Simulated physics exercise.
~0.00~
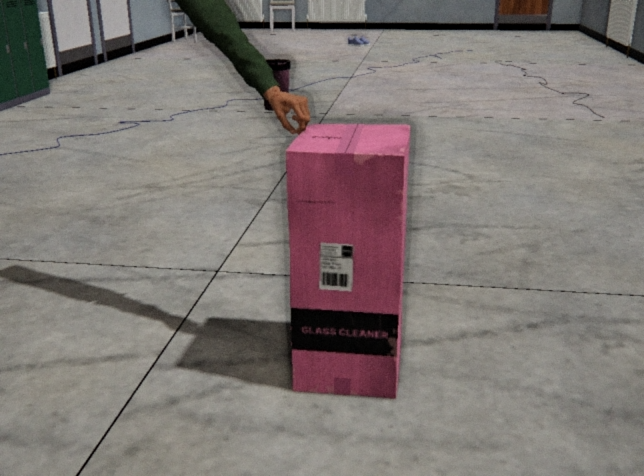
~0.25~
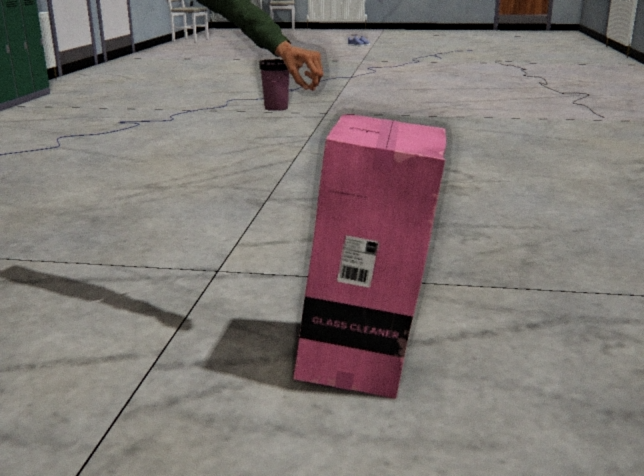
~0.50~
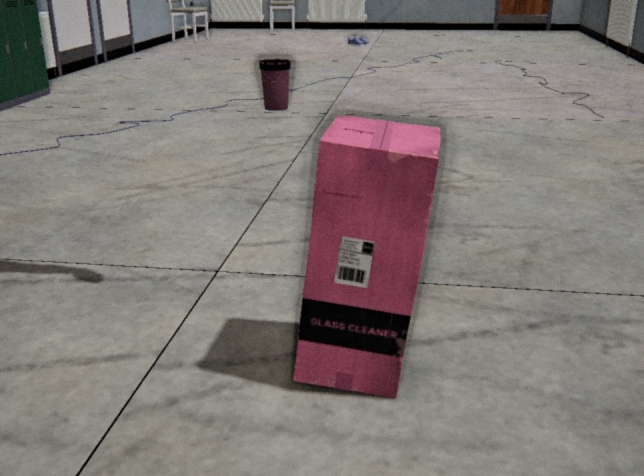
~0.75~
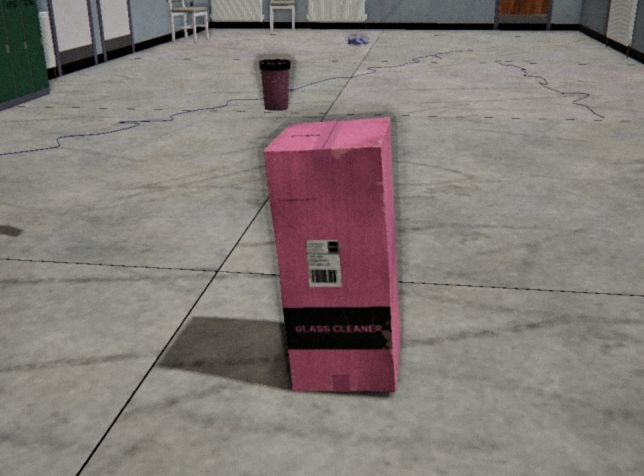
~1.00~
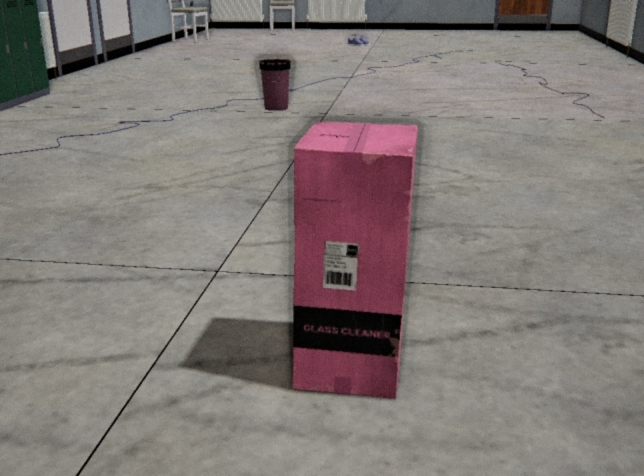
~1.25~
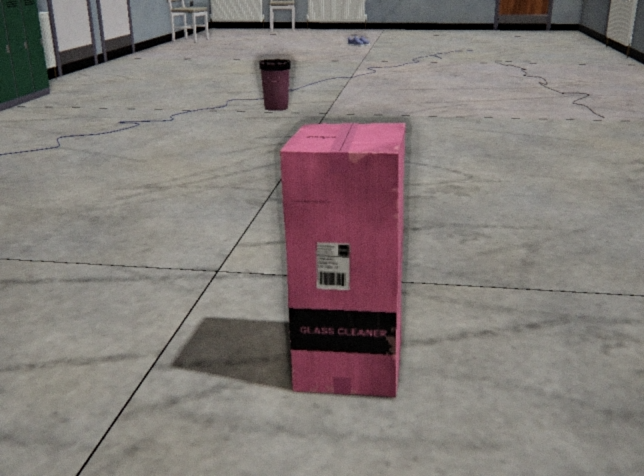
A pink box, pushed near its top by a hand, rocks side to side and stays standing.
